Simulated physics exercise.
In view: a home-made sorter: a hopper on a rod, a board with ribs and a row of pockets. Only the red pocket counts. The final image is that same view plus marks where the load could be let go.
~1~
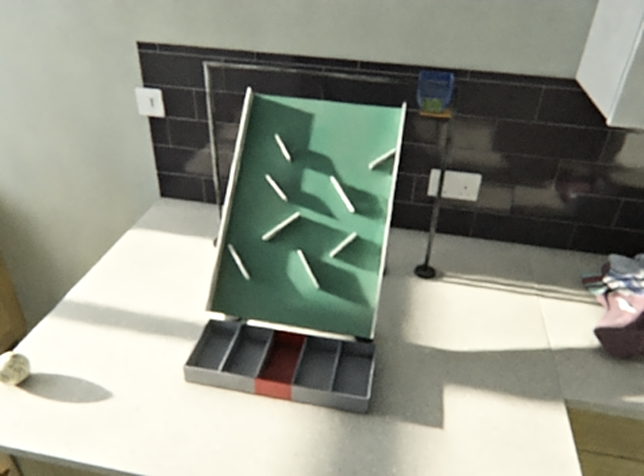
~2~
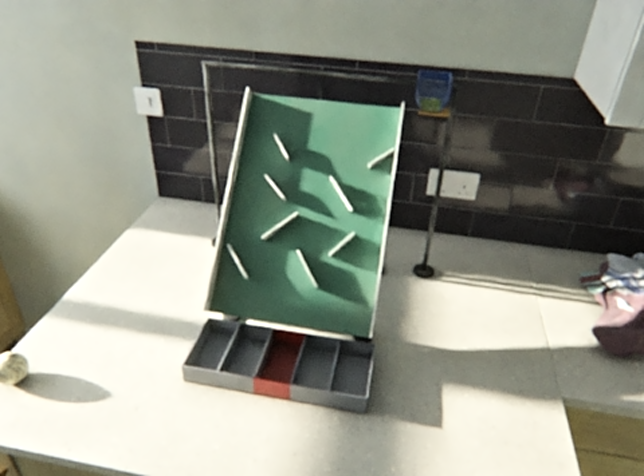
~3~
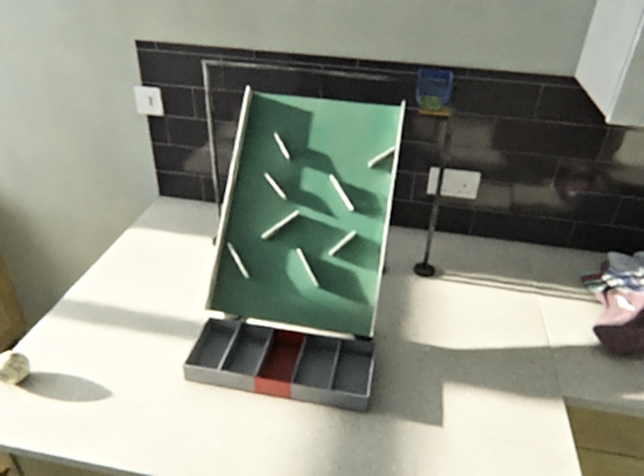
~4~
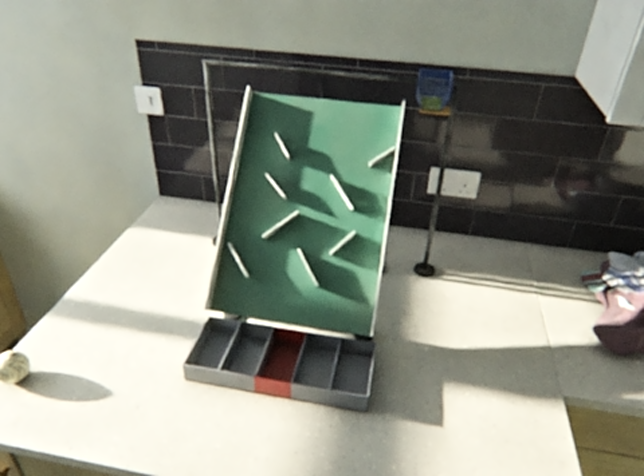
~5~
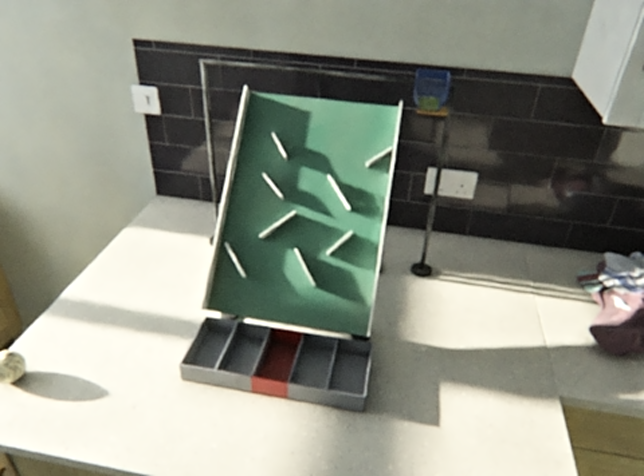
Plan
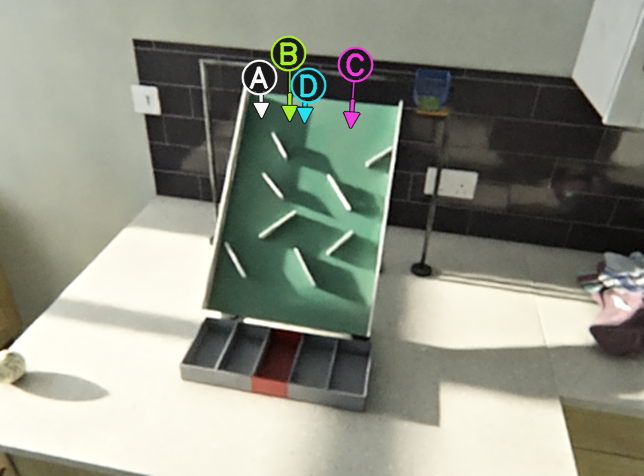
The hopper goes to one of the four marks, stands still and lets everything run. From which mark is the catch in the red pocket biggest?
A beats the others.
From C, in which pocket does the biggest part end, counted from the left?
The fifth.
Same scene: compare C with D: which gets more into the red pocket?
It is D.
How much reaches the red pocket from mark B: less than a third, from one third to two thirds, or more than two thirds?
Less than a third.
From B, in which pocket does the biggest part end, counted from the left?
The fifth from the left.
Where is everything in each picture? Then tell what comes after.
In the first frame, hopper at (432, 103), dried peas, door shut.
In the second frame, ribs (275, 134) to (287, 158), (369, 164) to (394, 148), (265, 175) to (283, 198).
In the third frame, ribs (331, 175) to (352, 208), (262, 237) to (298, 211), (330, 254) to (354, 231).
In the fourth frame, ribs (228, 243) to (247, 277), (298, 249) to (317, 286).
In the fifth frame, red pocket at (270, 386), number 3 of 5 from the left.
On the marked copy, mark A meets the board at (261, 112); mark B meets the board at (289, 115); mark C meets the board at (351, 122); mark D meets the board at (304, 117).
With A, about a third in the red pocket, about half in other pockets, a small part outside the box.
With B, a stray few in the red pocket, most in other pockets, a small part outside the box.
With C, a stray few in the red pocket, nearly all in other pockets, a small part outside the box.
With D, a small part in the red pocket, most in other pockets, a small part outside the box.
